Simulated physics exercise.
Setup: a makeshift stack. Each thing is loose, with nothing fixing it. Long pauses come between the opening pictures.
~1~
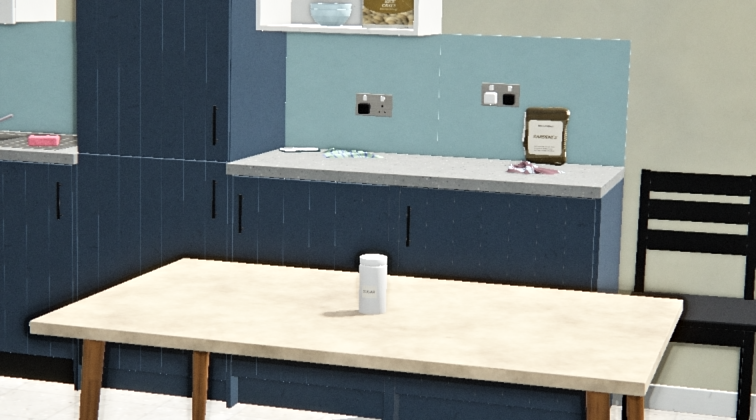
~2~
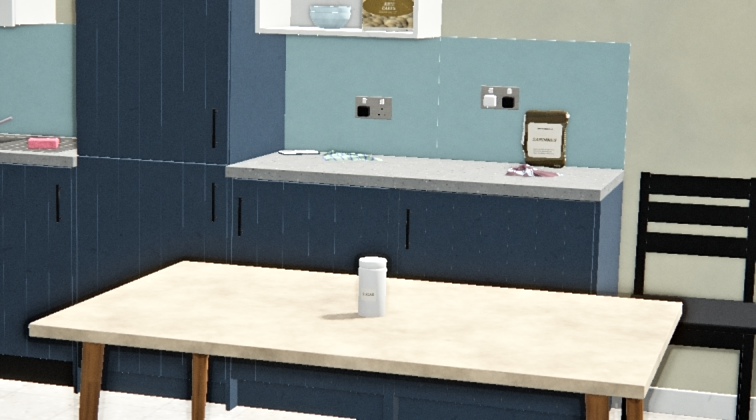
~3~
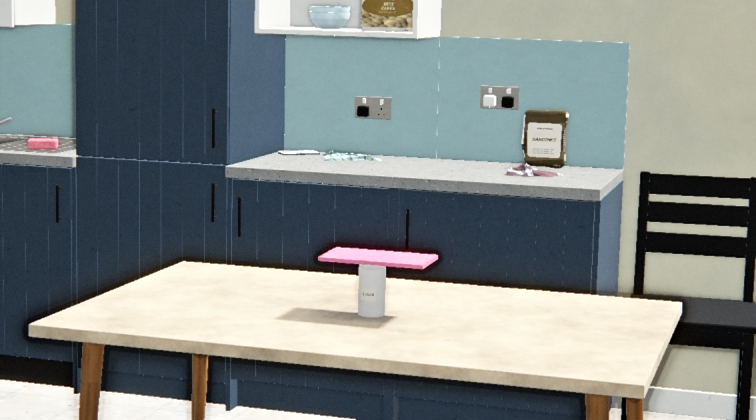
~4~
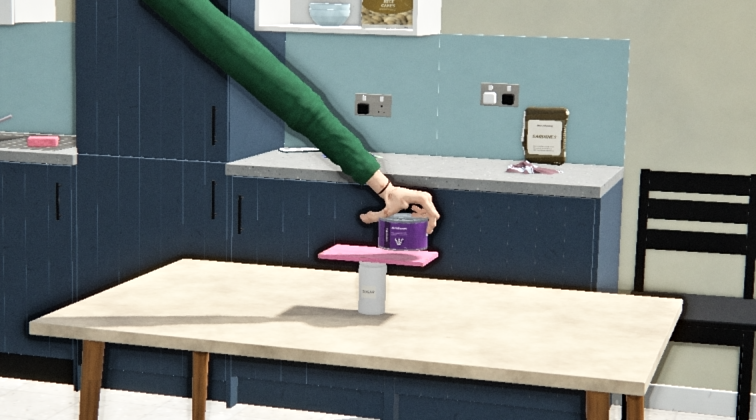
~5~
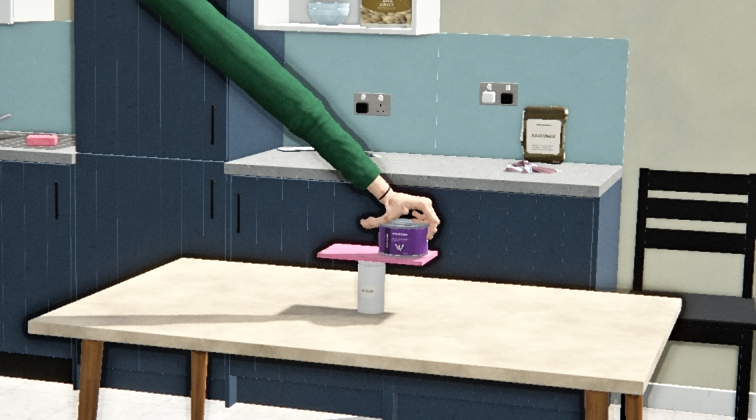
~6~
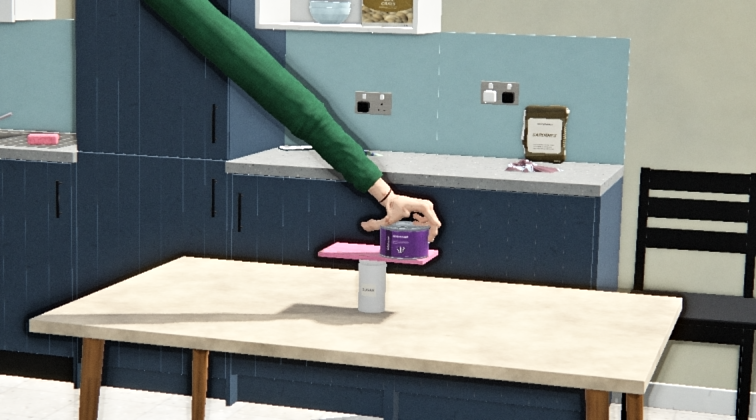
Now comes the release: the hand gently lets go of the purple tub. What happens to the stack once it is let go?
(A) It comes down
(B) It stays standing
It comes down.
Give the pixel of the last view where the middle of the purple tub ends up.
It finishes at about (438, 293).
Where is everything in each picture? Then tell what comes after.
In the first picture, the last thing is not in view yet; white jar (373, 284).
In the second picture, the last thing is not in view yet; white jar (372, 287).
In the third picture, the last thing is not in view yet; white jar (372, 287).
In the fourth picture, still above its spot; purple tub (403, 232); white jar (372, 284).
In the fifth picture, still above its spot; purple tub (404, 238); white jar (371, 284).
In the sixth picture, set down, still held; purple tub (404, 240); white jar (372, 283).
Then, 0.40 s past the last view, purple tub now fallen; pink board on its side.
Then, 0.50 s past the last view, pink board on its side.
Then, 0.80 s past the last view, pink board now fallen.
Finally, fallen, purple tub and pink board; white jar still in place. Final places as the last picture's camera would see them, purple tub near (438, 293). The stack comes apart.
